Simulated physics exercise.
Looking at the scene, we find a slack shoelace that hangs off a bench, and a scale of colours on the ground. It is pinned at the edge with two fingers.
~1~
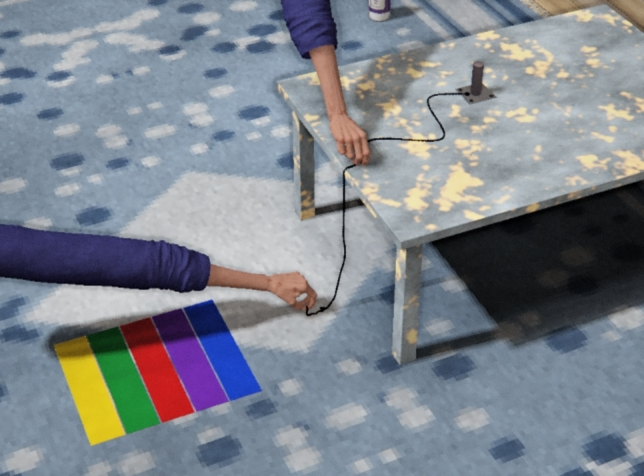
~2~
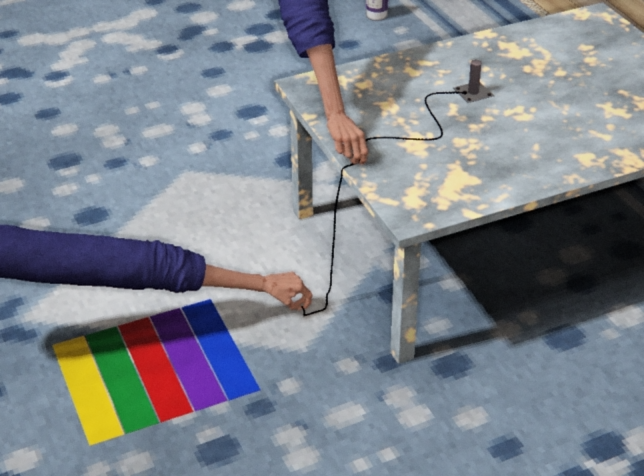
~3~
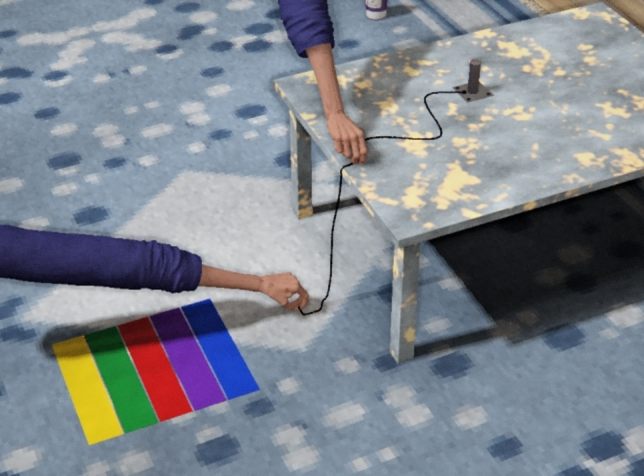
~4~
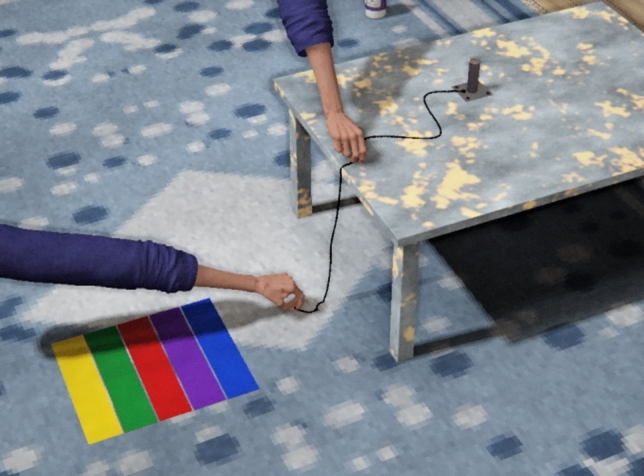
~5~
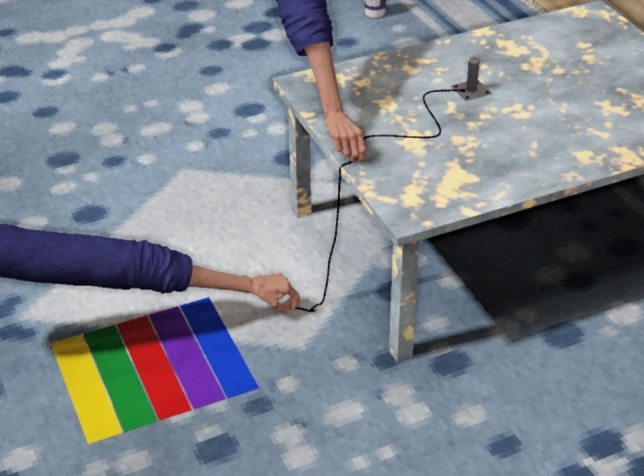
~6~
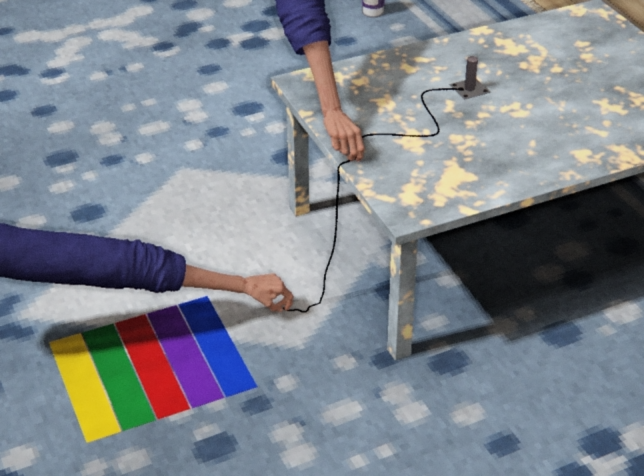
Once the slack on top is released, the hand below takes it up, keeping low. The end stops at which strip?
At the green strip.
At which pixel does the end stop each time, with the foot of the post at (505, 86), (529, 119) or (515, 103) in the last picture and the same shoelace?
The first try gives about (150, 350), the second about (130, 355) and the third about (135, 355).
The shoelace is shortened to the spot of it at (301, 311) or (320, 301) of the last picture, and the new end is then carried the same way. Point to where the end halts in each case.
You'd find it around (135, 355) the first time and around (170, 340) the second.
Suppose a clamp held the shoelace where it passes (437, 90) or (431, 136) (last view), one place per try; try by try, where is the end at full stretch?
Around (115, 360), then around (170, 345).
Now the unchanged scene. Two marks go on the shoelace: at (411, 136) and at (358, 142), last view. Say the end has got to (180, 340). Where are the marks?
One lands at (359, 144), the other at (328, 181).
Soon after, end near (180, 340); over purple.
After that, end near (135, 354); over red.
At the stop, end near (108, 362); over green. It gets as far as the green strip.
